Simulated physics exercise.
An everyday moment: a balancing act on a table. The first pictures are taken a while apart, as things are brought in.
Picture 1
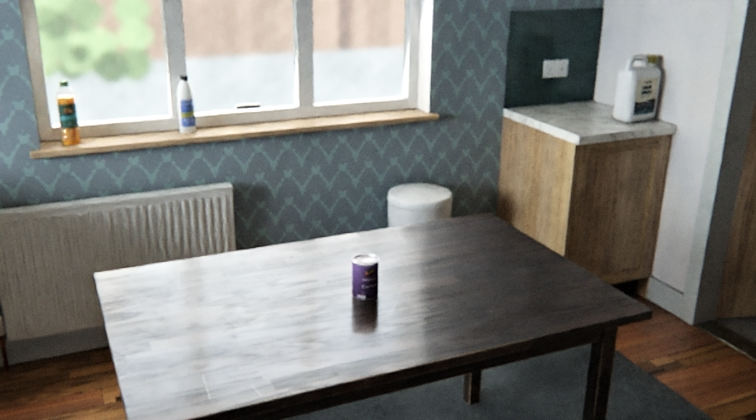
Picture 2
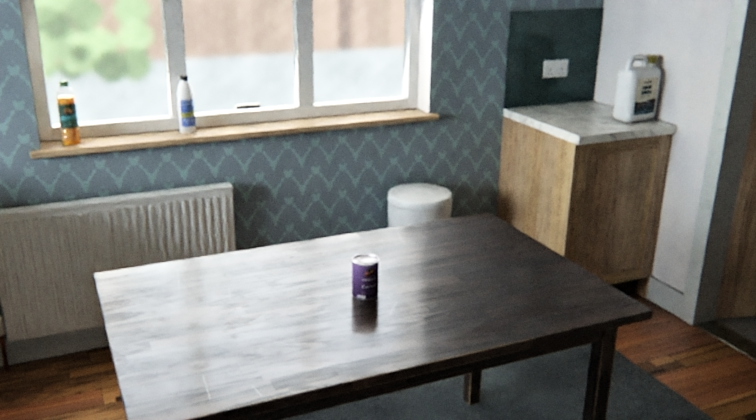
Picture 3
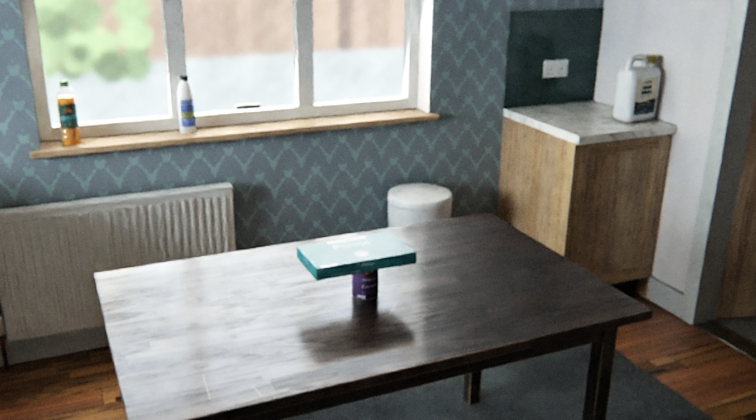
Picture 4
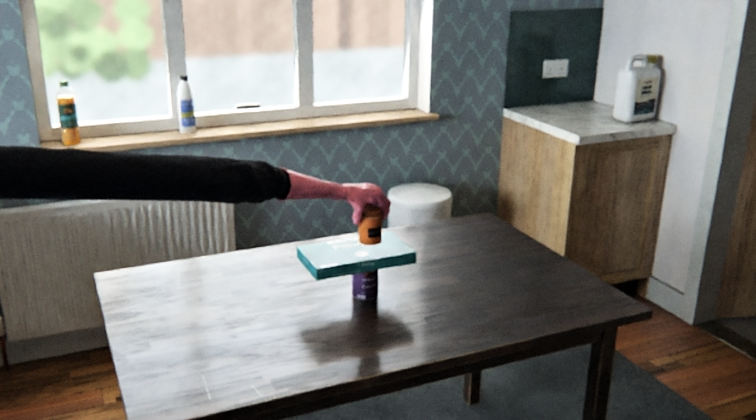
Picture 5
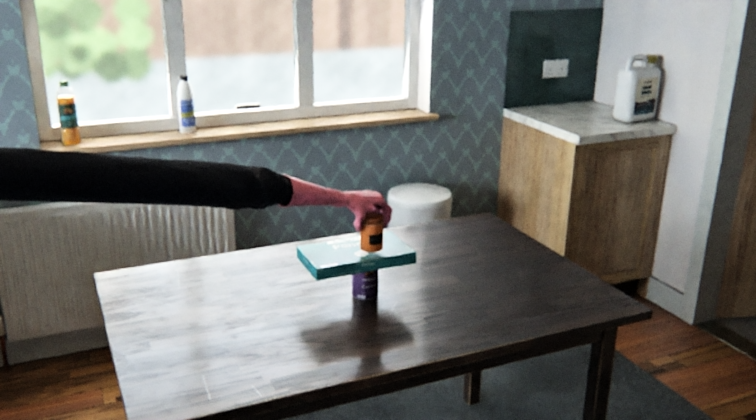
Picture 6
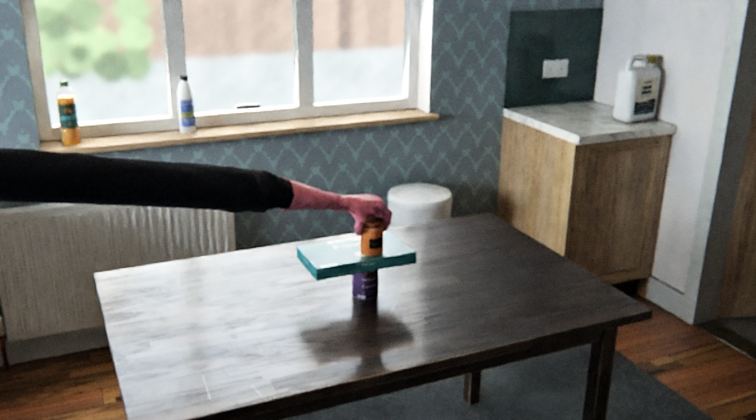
A hand lowers an orange jar onto a teal slab resting on a purple tin.
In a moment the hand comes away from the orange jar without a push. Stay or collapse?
Outcome: The stack stays up.
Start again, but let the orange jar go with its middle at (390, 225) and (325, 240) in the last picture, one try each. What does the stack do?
First, it keeps its balance; second, it loses its balance.
Then, 0.50 s after the last picture, nothing has stirred.
Then, 1.30 s after the last picture, orange jar resting near (372, 237).
At rest, all 3 in place. Seen from the same camera at the end, orange jar near (372, 237). The stack keeps its balance.
